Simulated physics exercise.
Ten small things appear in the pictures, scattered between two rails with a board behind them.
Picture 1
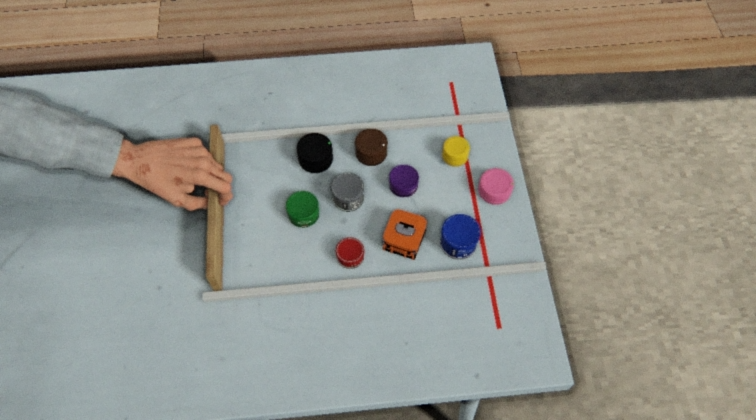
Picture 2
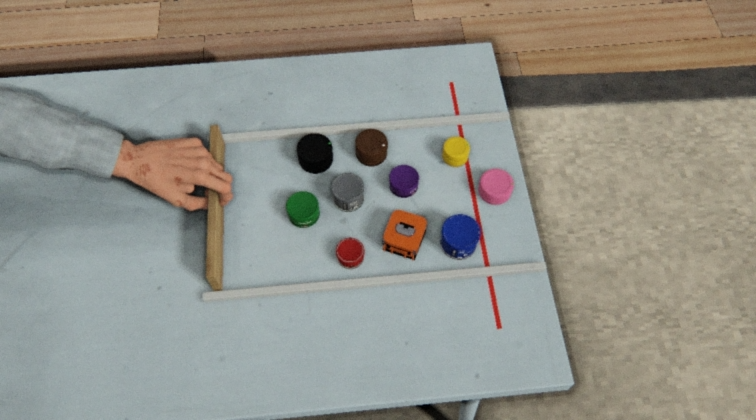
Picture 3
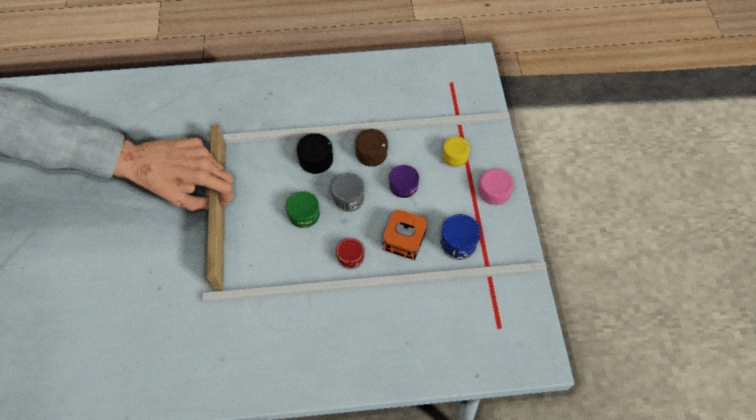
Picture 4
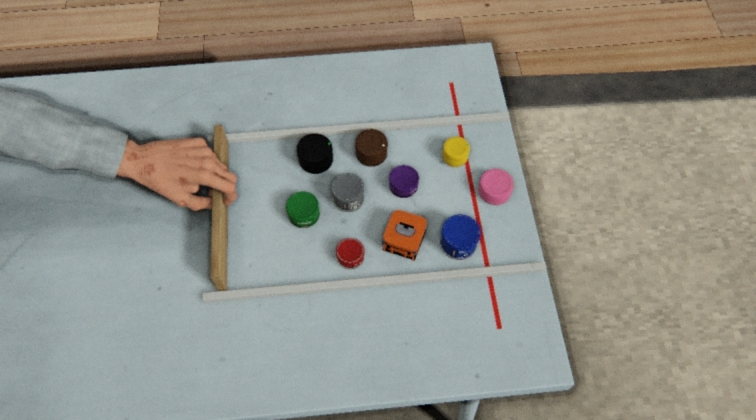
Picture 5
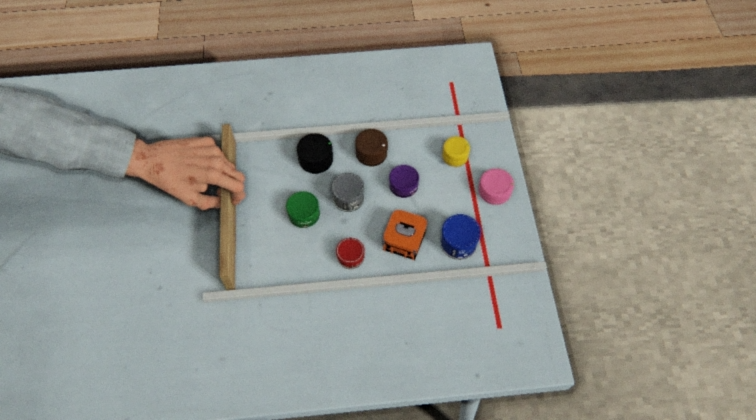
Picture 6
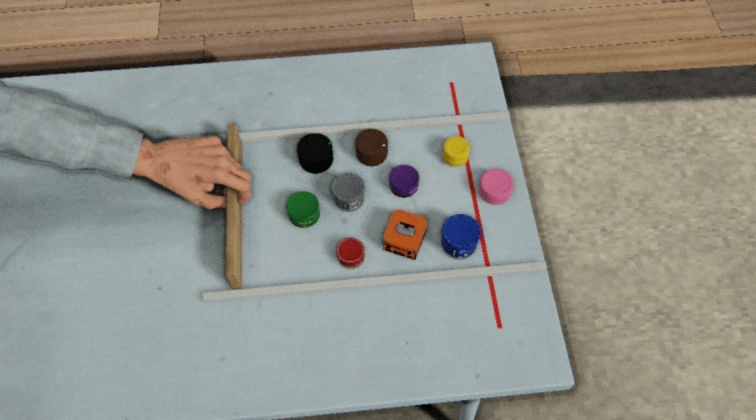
A hand slides a wooden bar slightly right between two pale rails, while the scattered colourful lids and small containers stay still.
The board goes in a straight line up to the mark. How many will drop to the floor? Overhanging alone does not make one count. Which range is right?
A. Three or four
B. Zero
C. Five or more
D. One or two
Answer: D.
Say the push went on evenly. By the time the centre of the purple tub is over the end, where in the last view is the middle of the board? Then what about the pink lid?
First it's close to (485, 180), next close to (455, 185).
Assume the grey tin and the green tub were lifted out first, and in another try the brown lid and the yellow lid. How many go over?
First 0, then 1.
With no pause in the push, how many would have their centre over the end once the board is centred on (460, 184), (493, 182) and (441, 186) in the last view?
Middles past end - pos 1: 2, pos 2: 5, pos 3: 0.
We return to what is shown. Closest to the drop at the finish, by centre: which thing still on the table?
Answer: The brown lid.
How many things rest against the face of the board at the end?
It adds up to 4.
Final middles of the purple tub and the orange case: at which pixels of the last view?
In the last picture the purple tub sits around (516, 178) and the orange case around (512, 223).
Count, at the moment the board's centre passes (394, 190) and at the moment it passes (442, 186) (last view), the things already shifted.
The first number is 9, the next one 10.
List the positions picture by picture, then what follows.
The first picture shows pink lid (496, 187); yellow lid (456, 152); blue pot (460, 237); board (216, 205); tape (473, 193).
The second picture shows yellow lid (456, 152); purple tub (404, 182).
The third picture shows blue pot (460, 237); grey tin (348, 193).
The fourth picture shows pink lid (496, 187); green tub (303, 210).
The fifth picture shows yellow lid (456, 152); orange case (405, 235).
The sixth picture shows pink lid (496, 186); yellow lid (456, 151); blue pot (460, 237); board (235, 204); tape (473, 192).
A little later, none off yet; pink lid at rest near (496, 186); yellow lid at rest near (456, 151); blue pot at rest near (460, 237).
Next, none off yet; pink lid at rest near (496, 186); yellow lid at rest near (456, 151); blue pot moving near (464, 237).
Later still, none off yet; pink lid shifted a little near (509, 189); yellow lid shifted about its own width near (474, 155); blue pot shifted well along near (518, 223).
When it is over, the number that fall off is one or two; down, blue pot and pink lid.
